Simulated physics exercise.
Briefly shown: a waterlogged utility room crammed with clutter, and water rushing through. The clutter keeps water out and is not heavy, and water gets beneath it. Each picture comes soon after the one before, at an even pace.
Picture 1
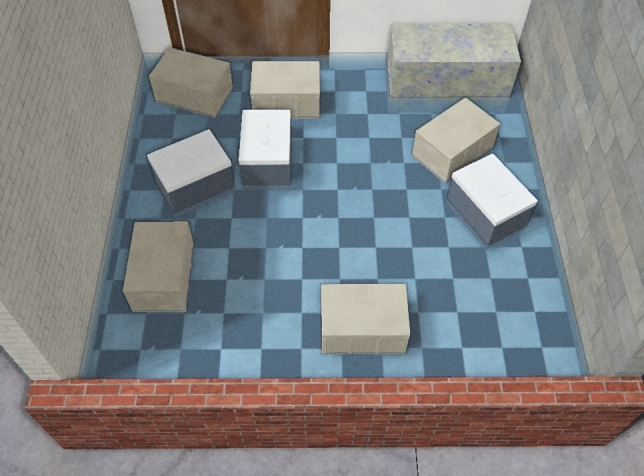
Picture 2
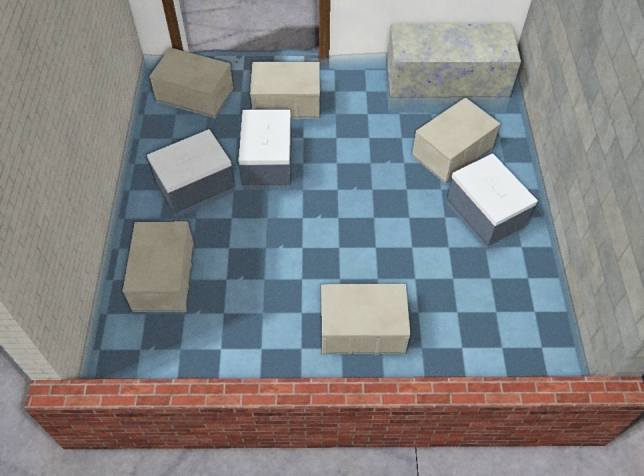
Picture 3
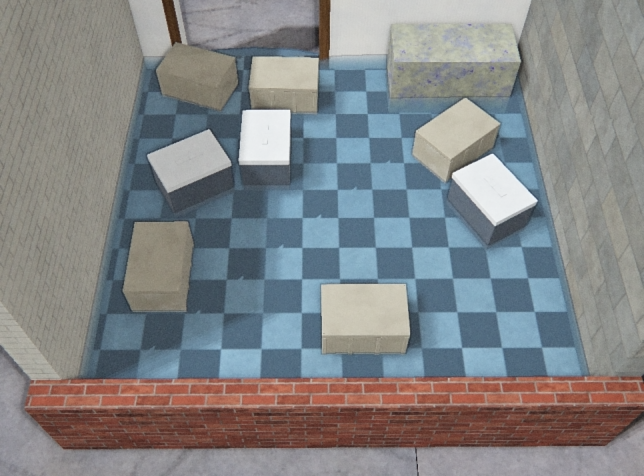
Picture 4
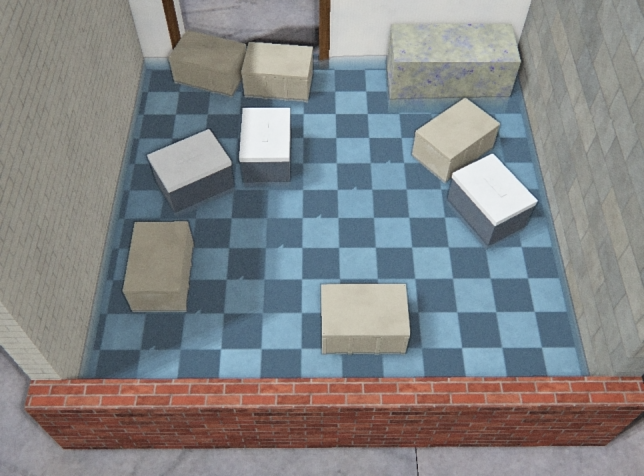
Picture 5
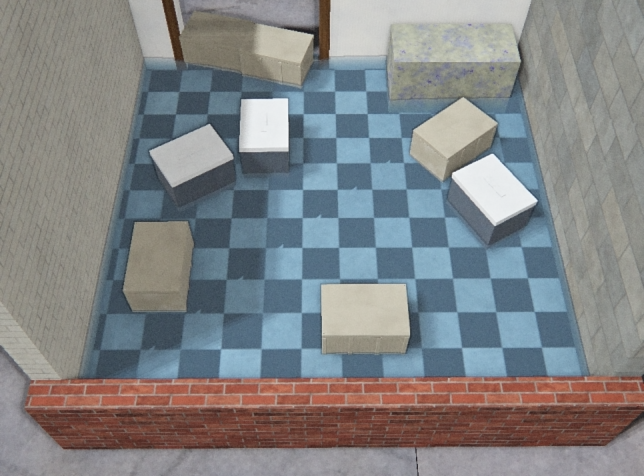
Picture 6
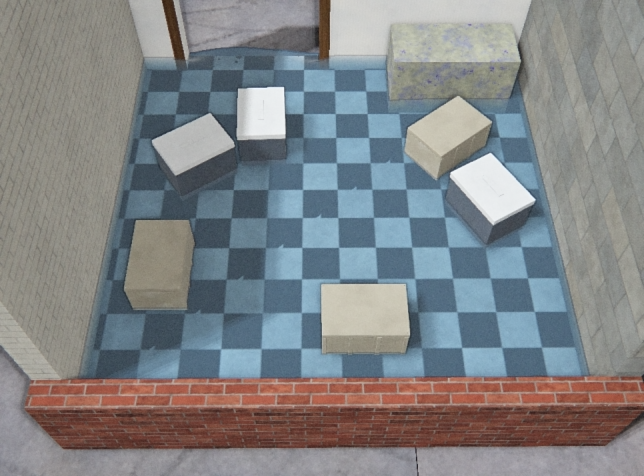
Boxes sit on a blue checkered floor as two beige ones slide out the open doorway.
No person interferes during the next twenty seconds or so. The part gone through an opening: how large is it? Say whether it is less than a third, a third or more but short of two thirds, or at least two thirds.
My guess is that the bulk, two thirds or beyond, is carried off.
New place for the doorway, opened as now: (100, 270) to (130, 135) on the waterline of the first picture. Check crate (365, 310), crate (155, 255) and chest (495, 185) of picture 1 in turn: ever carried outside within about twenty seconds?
Taking them one after another, flushed away, then flushed away, then held back.
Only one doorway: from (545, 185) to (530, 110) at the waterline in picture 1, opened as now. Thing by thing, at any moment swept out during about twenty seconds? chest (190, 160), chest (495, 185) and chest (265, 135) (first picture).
In that order: Stays, washed out, yes.
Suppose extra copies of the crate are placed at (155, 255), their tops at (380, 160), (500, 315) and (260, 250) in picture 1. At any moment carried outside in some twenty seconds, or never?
Going through them one by one: Escaped / remained / escaped.
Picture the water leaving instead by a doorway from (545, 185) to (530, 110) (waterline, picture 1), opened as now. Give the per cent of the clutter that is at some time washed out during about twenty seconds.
I'd say some 50 in a hundred.
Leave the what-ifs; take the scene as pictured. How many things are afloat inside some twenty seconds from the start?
1 in all.
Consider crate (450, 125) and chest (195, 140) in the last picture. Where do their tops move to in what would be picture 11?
Estimate: First at (409, 105), second at (193, 75), approximately.
A moment on, 2 of 8 are out; 6 afloat.
Next, 4 of 8 are out; 4 afloat.
Later, 6 of 8 are out; 1 afloat.
In the end, 6 of 8 are out; 1 afloat.
